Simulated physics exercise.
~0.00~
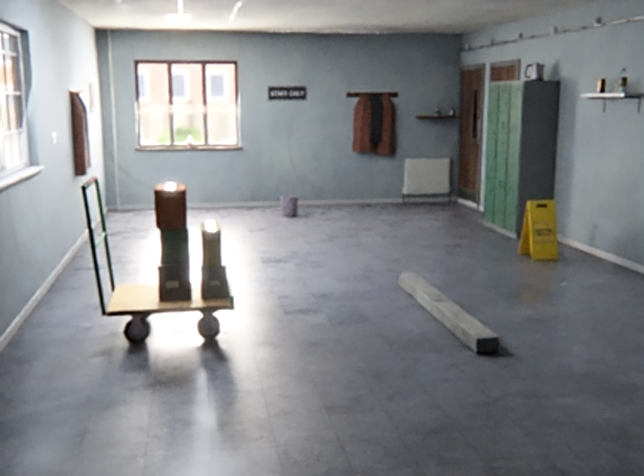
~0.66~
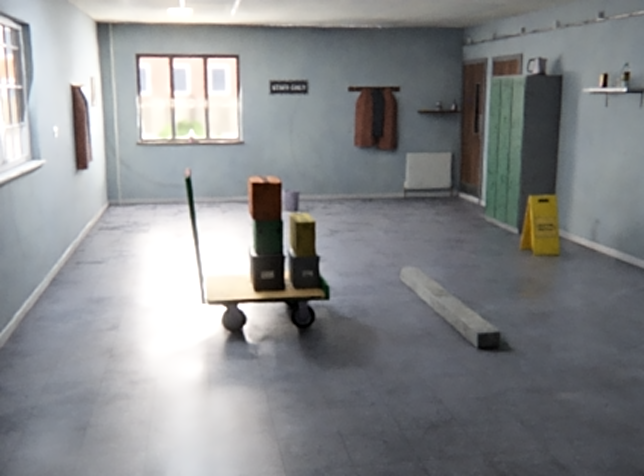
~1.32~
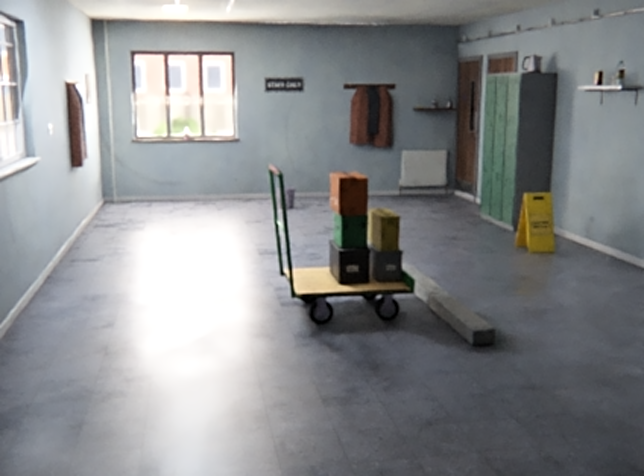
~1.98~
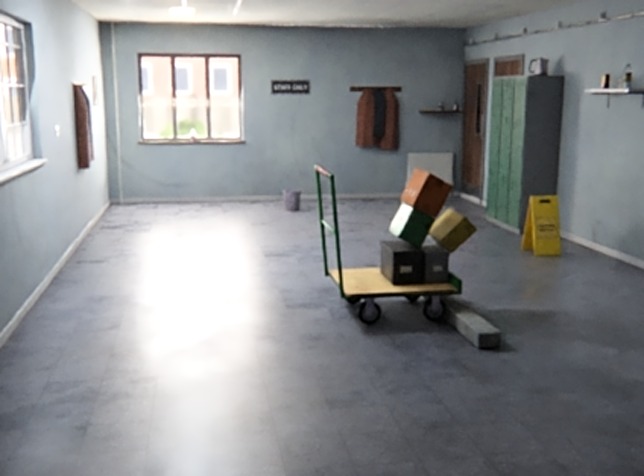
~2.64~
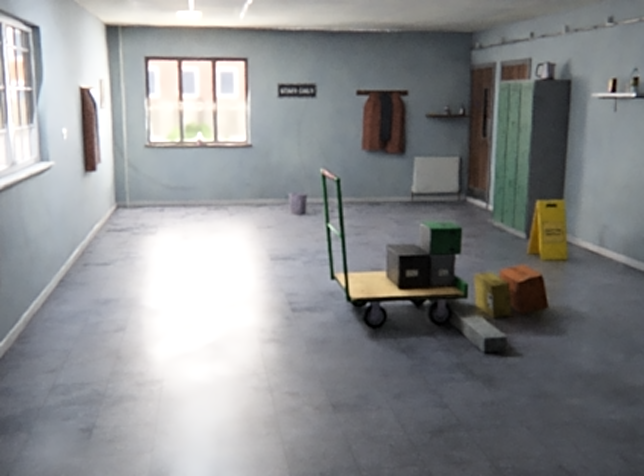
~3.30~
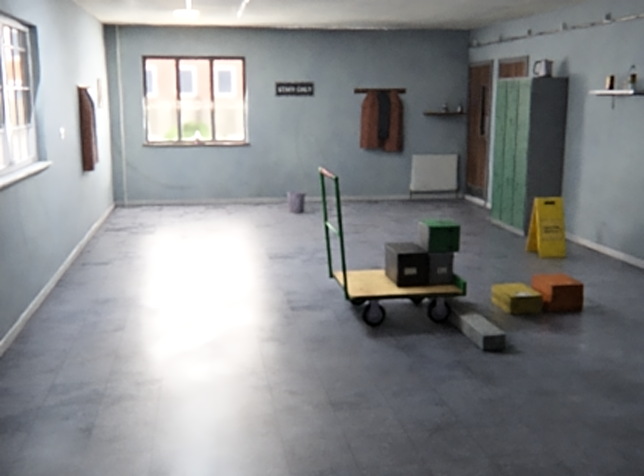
In a bare room, a cart hits a beam, spilling orange and yellow boxes.
